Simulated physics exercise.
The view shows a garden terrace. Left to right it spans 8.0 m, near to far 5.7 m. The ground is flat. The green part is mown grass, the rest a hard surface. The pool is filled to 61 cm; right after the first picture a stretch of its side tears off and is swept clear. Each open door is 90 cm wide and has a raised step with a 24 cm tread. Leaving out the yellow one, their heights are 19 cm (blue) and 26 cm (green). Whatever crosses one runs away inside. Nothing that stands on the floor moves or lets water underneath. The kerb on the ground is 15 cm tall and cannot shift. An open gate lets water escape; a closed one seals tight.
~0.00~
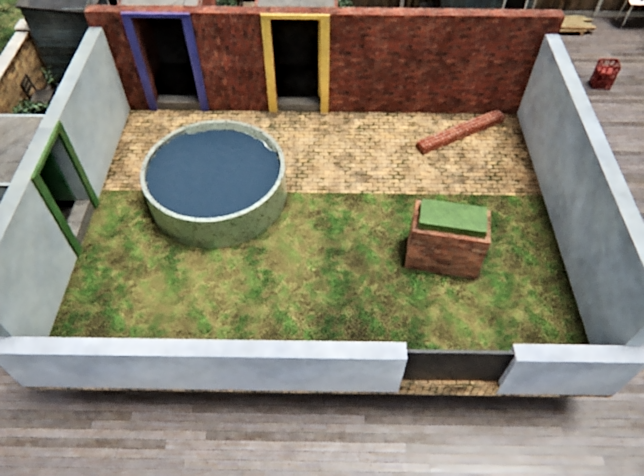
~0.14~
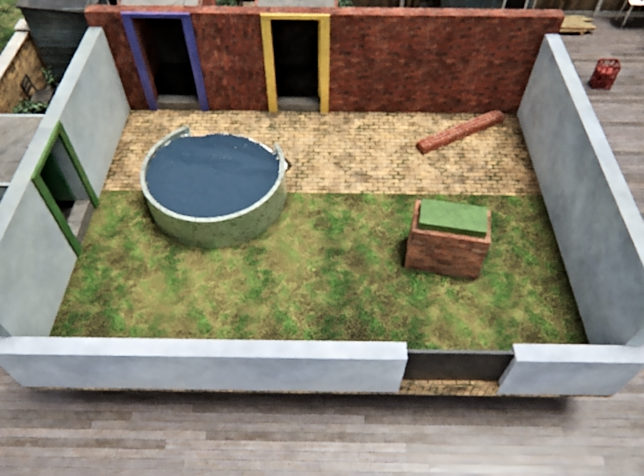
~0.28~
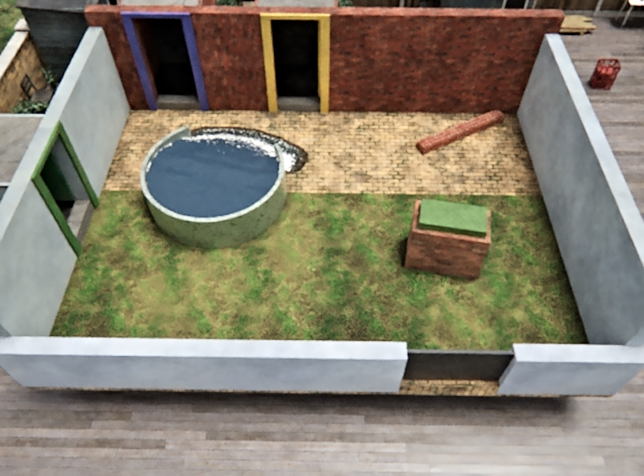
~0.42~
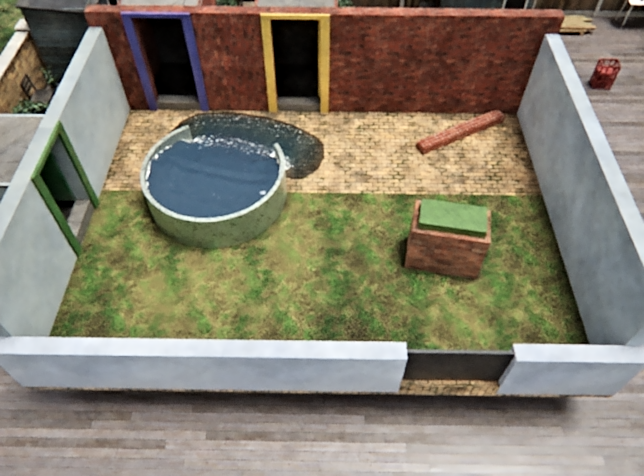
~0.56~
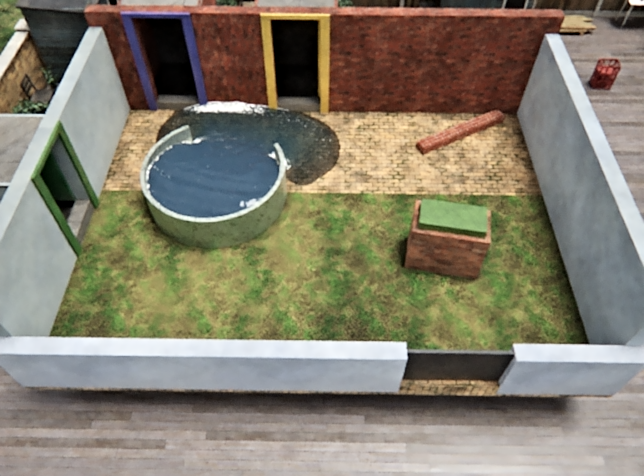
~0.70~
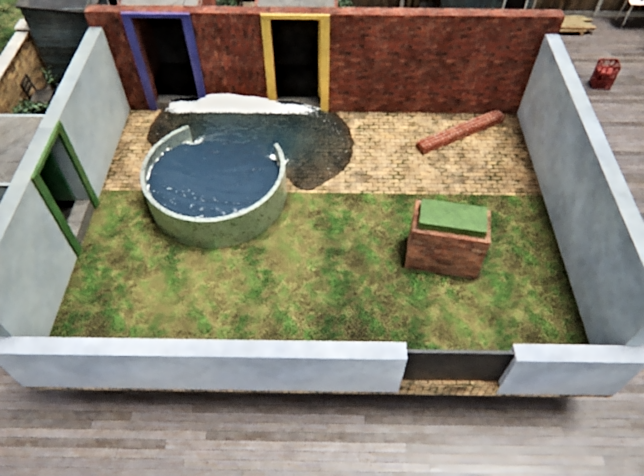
A round pool stood full and still in a walled garden, then its far side opened and water poured out, spreading across the paving in a dark, foam-edged patch that reached the yellow door.
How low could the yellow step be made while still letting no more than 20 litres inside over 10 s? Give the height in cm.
Close to 28 cm is just enough.
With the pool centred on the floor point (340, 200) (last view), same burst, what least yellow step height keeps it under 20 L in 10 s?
Some 23 cm.
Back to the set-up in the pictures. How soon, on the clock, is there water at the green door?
Arrival: Green 2.6 s.
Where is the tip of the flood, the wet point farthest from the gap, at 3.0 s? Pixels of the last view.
Around (515, 117).
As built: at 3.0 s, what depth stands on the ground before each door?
In cm: Blue 15, yellow 22, green 7.
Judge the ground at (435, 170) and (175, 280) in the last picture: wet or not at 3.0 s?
In turn: Under water, still dry.
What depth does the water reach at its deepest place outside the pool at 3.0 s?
Roughly 38 cm.
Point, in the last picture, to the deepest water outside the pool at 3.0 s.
At about (488, 117).
After 1.4 s water covers 20 % of the floor, deepest (44 cm) near (243, 114); 33 cm at the yellow door, 25 litres in over its 17 cm step.
After 3.0 s water covers 40 % of the floor, deepest (38 cm) near (488, 117); 22 cm at the yellow door, 106 litres in over its 17 cm step.
After 10.0 s water covers 100 % of the floor, deepest (8 cm) near (40, 364); 7 cm at the yellow door, 112 litres in over its 17 cm step.
At the yellow door as built, the water arrived by 0.7 s and peaked near 33 cm at 1.4 s.
Run again over the same 10 s with other heights there, 30 litres in over 26 cm, 12 litres over 30 cm. The limit of 20 litres is kept from about 28 cm up.
